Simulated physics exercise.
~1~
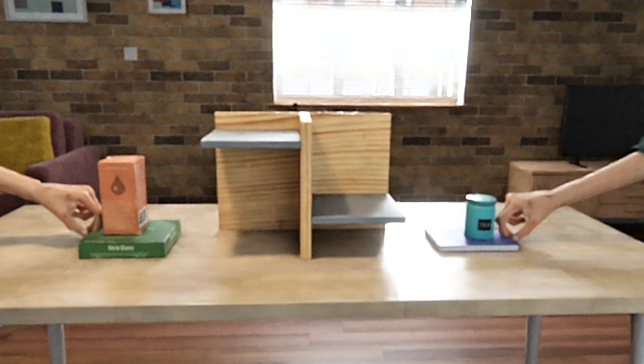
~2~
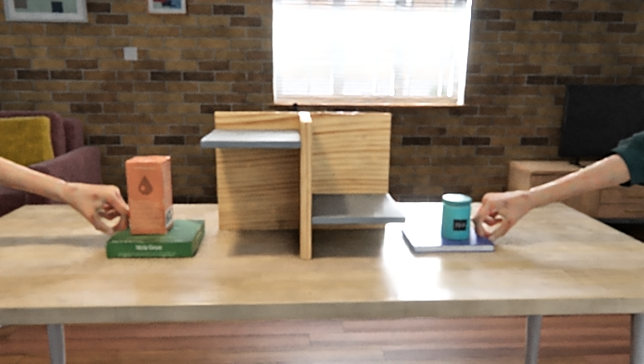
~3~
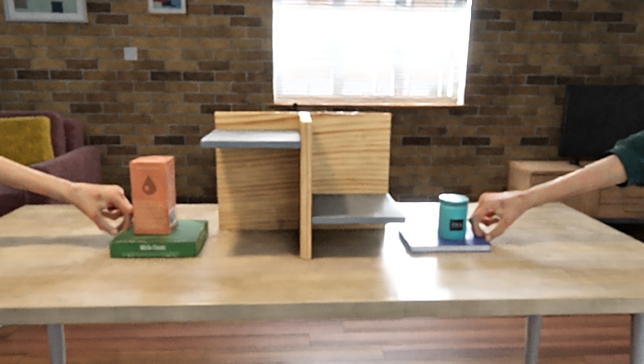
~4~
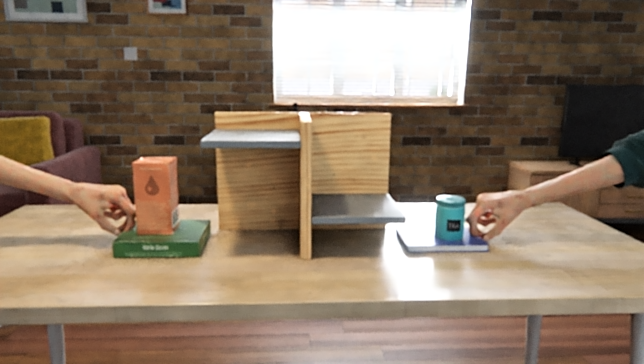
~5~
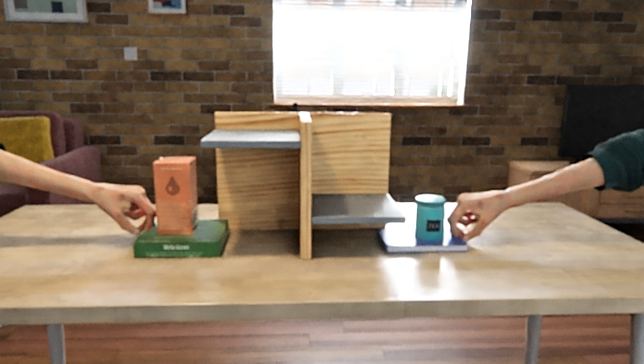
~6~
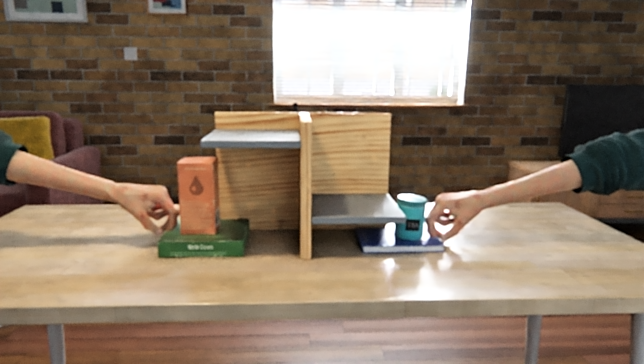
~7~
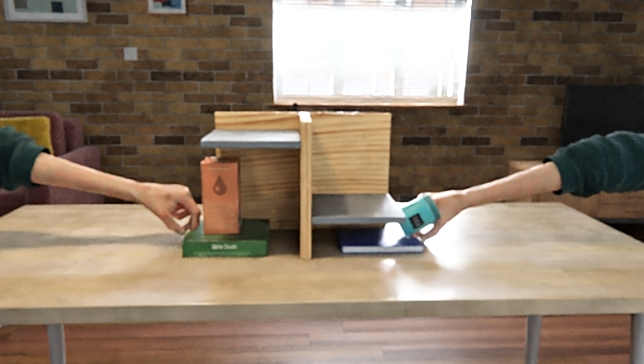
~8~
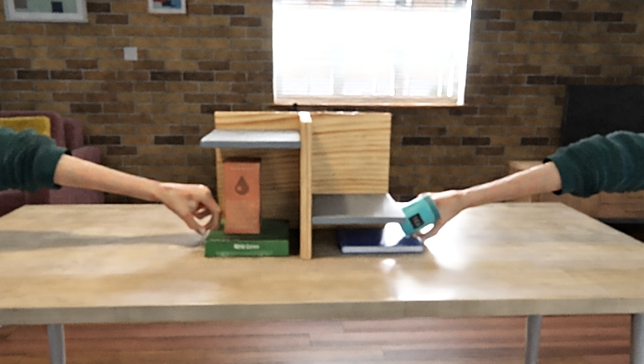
The video shows two hands pushing a green box carrying an orange carton and a blue book carrying a turquoise jar inward beneath a stand's shelves; the carton slides under upright, while the jar strikes the lower right shelf and ends tipped against its edge.
